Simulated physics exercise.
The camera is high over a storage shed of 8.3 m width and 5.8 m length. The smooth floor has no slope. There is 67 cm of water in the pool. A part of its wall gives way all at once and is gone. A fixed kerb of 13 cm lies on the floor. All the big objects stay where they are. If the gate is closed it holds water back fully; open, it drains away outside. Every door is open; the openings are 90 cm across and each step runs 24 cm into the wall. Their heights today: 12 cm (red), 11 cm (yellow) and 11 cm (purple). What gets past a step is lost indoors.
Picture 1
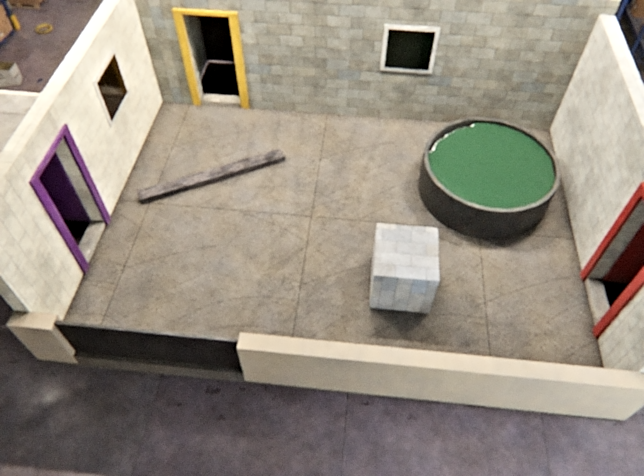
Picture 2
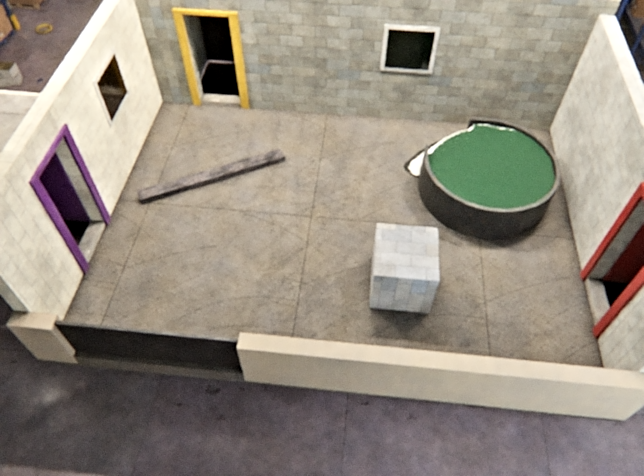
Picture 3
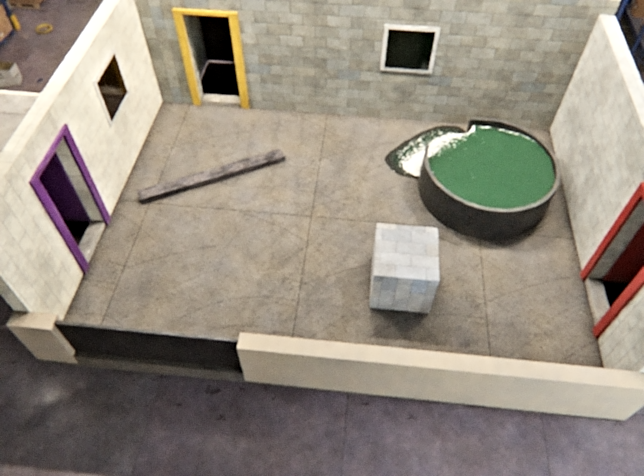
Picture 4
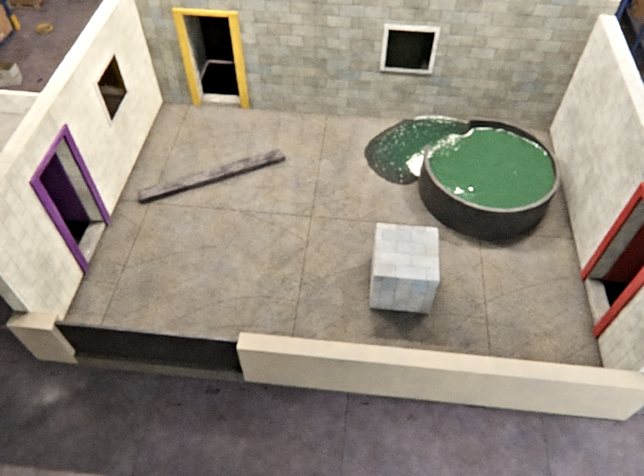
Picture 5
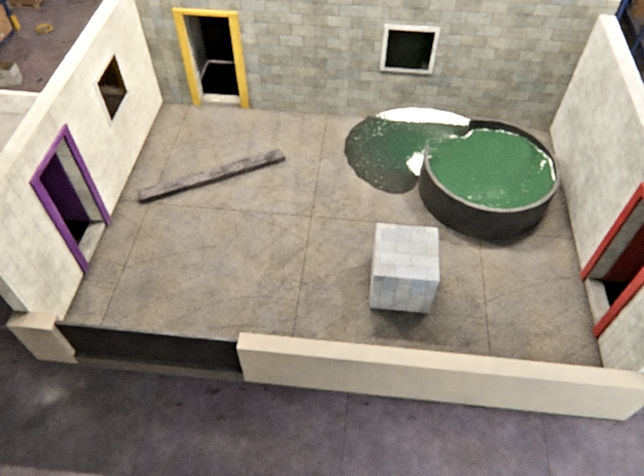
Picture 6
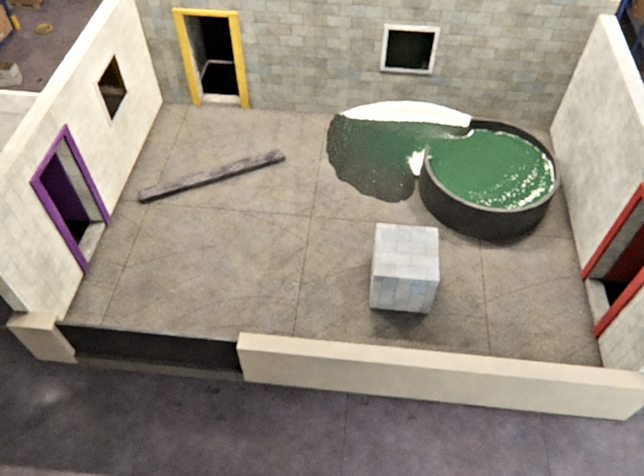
Roofless storage shed seen from above, green water pouring from a broken round pool and spreading leftward across the floor.
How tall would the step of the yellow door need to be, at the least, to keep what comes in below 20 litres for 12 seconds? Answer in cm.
It would have to be roughly 12.5 cm high.
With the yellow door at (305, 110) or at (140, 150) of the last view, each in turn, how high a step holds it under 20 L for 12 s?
Roughly 9.5 and 22 cm.
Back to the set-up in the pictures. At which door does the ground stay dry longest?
The red one.
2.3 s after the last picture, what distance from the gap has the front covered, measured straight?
Roughly 6.4 m.
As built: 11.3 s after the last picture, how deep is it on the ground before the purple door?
Some 5.0 cm.
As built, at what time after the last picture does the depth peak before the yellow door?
At about 7.0 s.
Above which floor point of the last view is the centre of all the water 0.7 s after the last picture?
Near (444, 168).
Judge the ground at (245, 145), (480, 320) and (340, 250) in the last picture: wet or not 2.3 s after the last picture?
In turn: Under water, not reached, still dry.
Then, 0.7 s after the last picture water covers 20 % of the floor, deepest (44 cm) near (429, 127); 2 cm at the yellow door, 0 litres in over its 11 cm step.
Then, 2.3 s after the last picture water covers 35 % of the floor, deepest (34 cm) near (163, 102); 7 cm at the yellow door, 0 litres in over its 11 cm step.
Then, 11.3 s after the last picture water covers 95 % of the floor, deepest (11 cm) near (226, 167); 10 cm at the yellow door, 39 litres in over its 11 cm step.
At the yellow door as built, the water peaked near 16 cm, 6.9 s after the last picture.
With a step of 10 cm, 55 litres would have come in within the 12 s; with 14 cm, 10 litres. So under 20 litres takes about 12.5 cm.
